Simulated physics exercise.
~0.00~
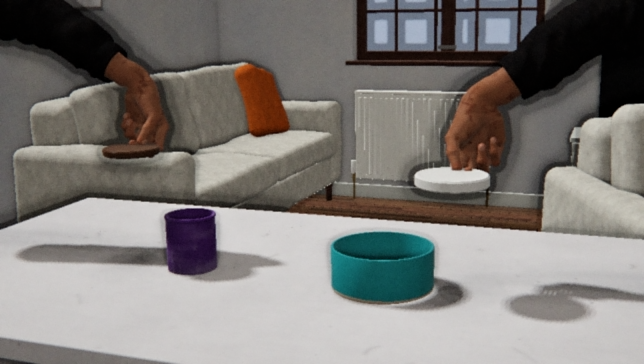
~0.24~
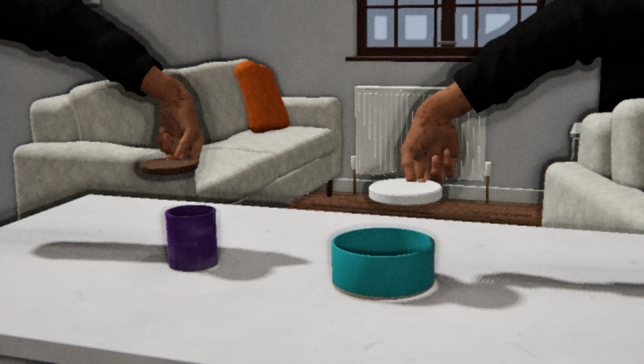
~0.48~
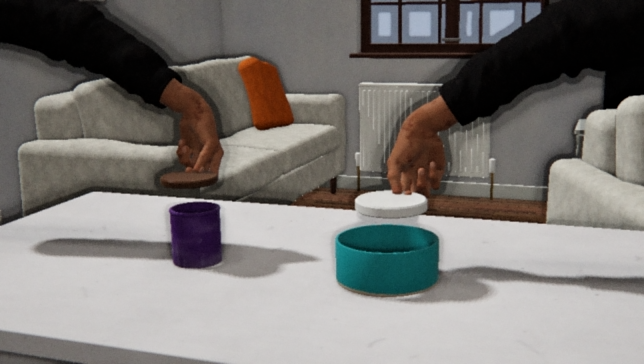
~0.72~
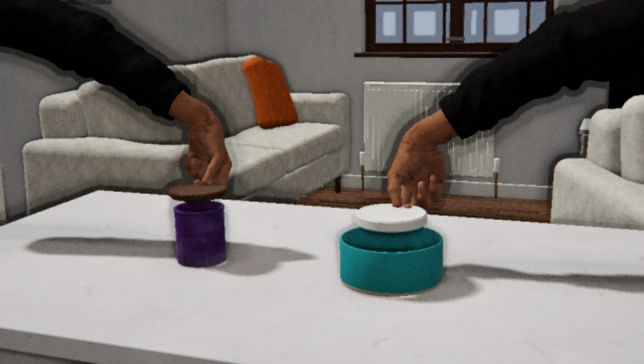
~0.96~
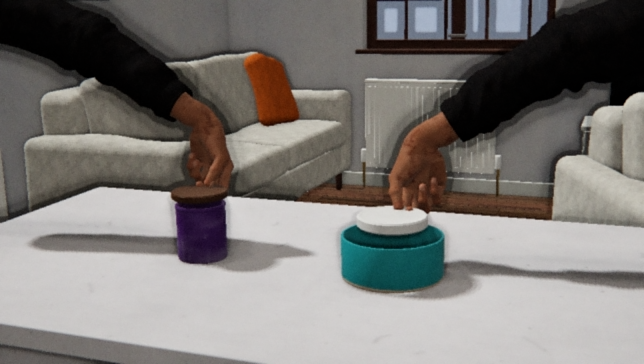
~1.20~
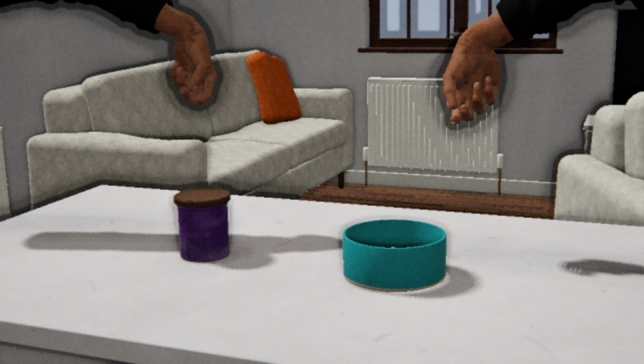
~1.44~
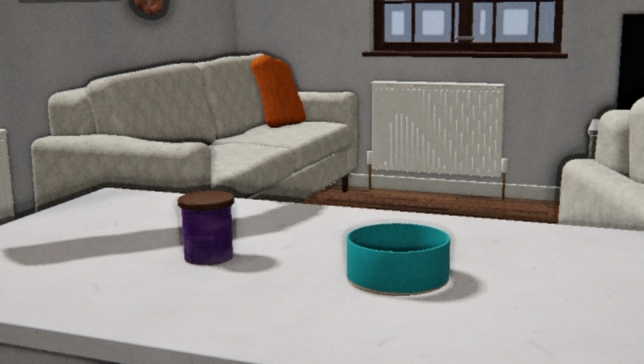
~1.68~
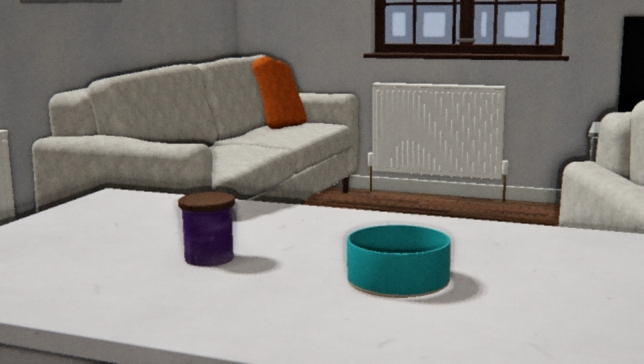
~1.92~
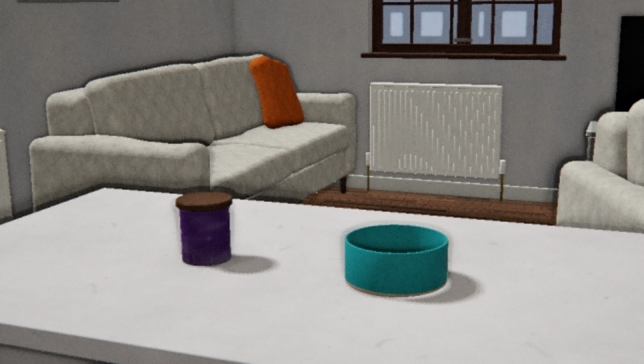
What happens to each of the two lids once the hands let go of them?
The brown lid stays on top and covers the opening of the purple container. The white lid drops inside the teal container and leaves its mouth uncovered.
